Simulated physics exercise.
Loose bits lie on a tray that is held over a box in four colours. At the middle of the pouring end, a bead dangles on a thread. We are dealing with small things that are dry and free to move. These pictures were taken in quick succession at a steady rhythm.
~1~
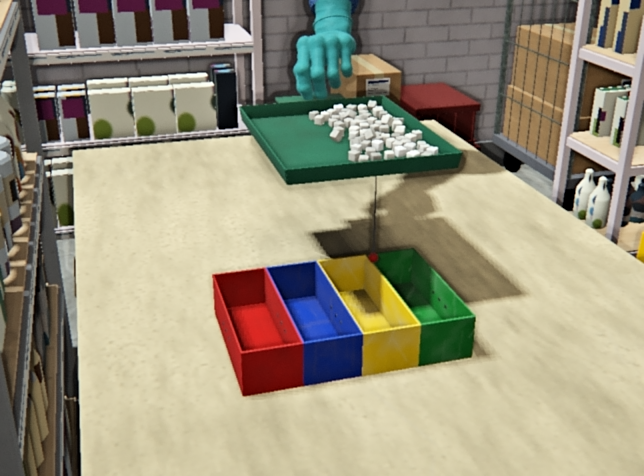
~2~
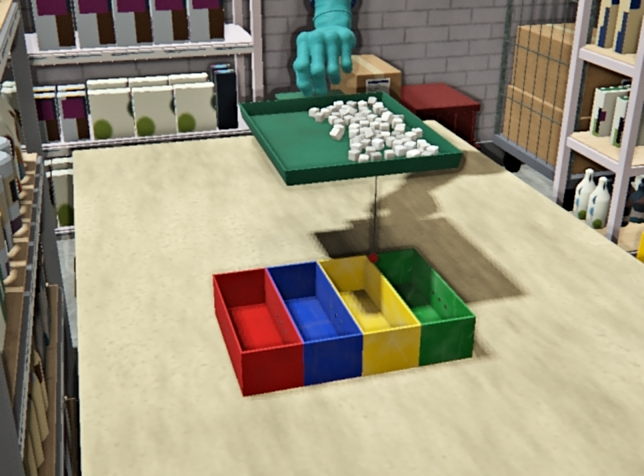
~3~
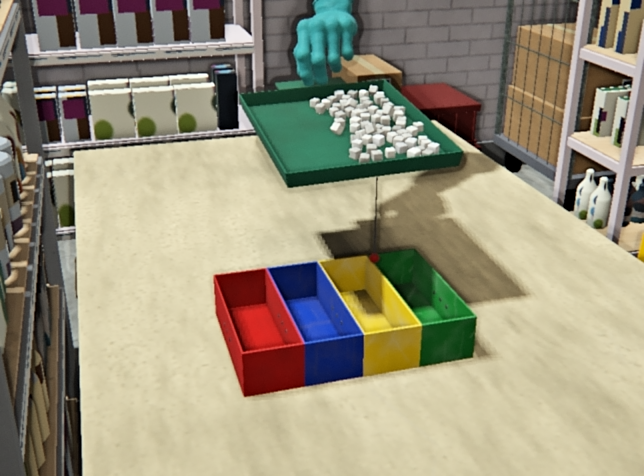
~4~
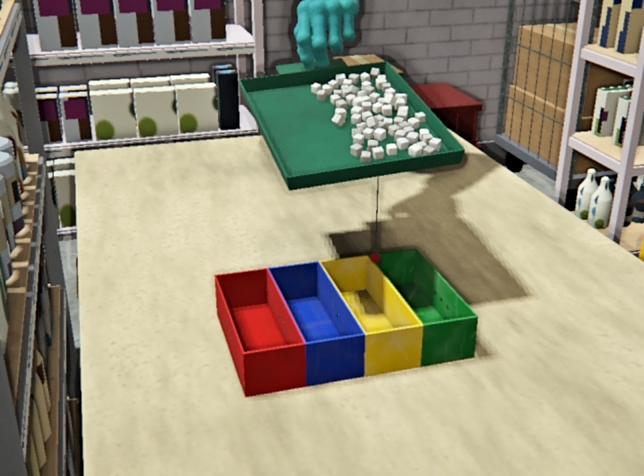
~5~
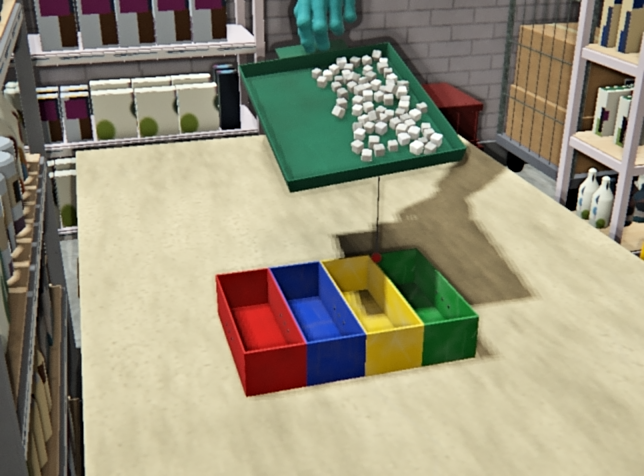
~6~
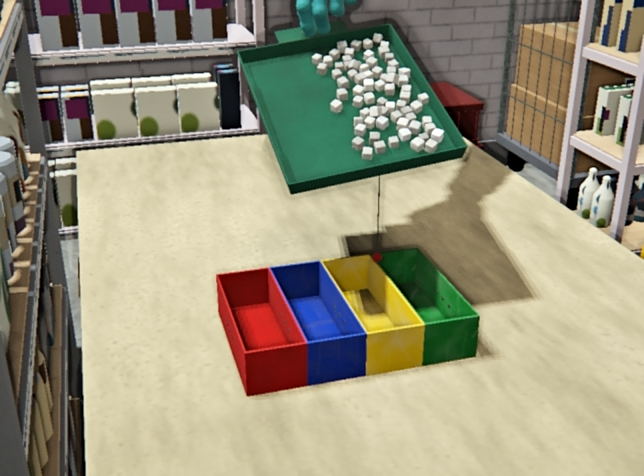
A green tray scattered with small white cubes tilts steadily, its far edge rising and its near edge dipping slightly at the left corner, while a teal gloved hand behind it shifts upward. The tray hangs over a pale tabletop in a storeroom, viewed from above by a still camera. Below a thread at its near edge sits an open box with red, blue, yellow and green compartments, left to right.
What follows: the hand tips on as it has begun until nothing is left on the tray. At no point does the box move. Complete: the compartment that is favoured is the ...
... Blue one.
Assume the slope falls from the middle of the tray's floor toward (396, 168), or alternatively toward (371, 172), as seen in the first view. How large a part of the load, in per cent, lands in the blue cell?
Around 0 per cent first, around 20 per cent next.
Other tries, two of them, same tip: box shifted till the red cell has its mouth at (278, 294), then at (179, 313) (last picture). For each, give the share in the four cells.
First about 90, then 70 per cent.
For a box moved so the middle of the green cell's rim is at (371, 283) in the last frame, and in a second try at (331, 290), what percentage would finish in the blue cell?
First 10 per cent, second 0 per cent.
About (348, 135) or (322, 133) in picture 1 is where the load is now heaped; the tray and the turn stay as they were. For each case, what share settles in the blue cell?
You'd get 40 % the first time and 60 % the second.
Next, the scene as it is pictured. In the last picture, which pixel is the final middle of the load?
About (342, 338).
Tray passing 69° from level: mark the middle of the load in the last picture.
I'd put it at about (354, 154).
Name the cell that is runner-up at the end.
Ranked second: The yellow cell.
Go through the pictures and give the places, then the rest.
The first frame shows corners of the pouring end at (287, 168) and (459, 152), level; middle of the load at (375, 129), sugar cubes; bead on its thread at (373, 258); red cell at (273, 365); blue cell at (333, 355); yellow cell at (391, 346); green cell at (447, 337).
The second frame shows corners of the pouring end at (287, 169) and (459, 151), level; middle of the load at (375, 126).
The third frame shows corners of the pouring end at (288, 172) and (460, 150), tipped barely, lowest at the left corner; middle of the load at (376, 119).
The fourth frame shows corners of the pouring end at (289, 175) and (462, 148), tipped a little, lowest at the left corner; middle of the load at (378, 108).
The fifth frame shows corners of the pouring end at (290, 179) and (463, 147), tipped clearly, lowest at the left corner; middle of the load at (379, 97).
The sixth frame shows corners of the pouring end at (291, 182) and (464, 145), tipped clearly, lowest at the left corner; middle of the load at (380, 86); red cell at (276, 365); blue cell at (337, 355); yellow cell at (395, 346); green cell at (451, 336).
Soon, tray tipped steeply; nearly all on the tray; a stray few falling or outside the box.
A while on, tray tipped past a quarter turn; about half on the tray; about a quarter in the blue cell; a small part in the yellow cell; a small part in the red cell; a small part in the green cell; a small part falling or outside the box.
Towards the end, tray tipped past a quarter turn; about half in the blue cell; about a third in the yellow cell; about a quarter in the green cell; a small part in the red cell; a small part falling or outside the box.
Finally, tray tipped past a quarter turn; about half in the blue cell; about a third in the yellow cell; about a quarter in the green cell; a small part in the red cell; a small part outside the box.
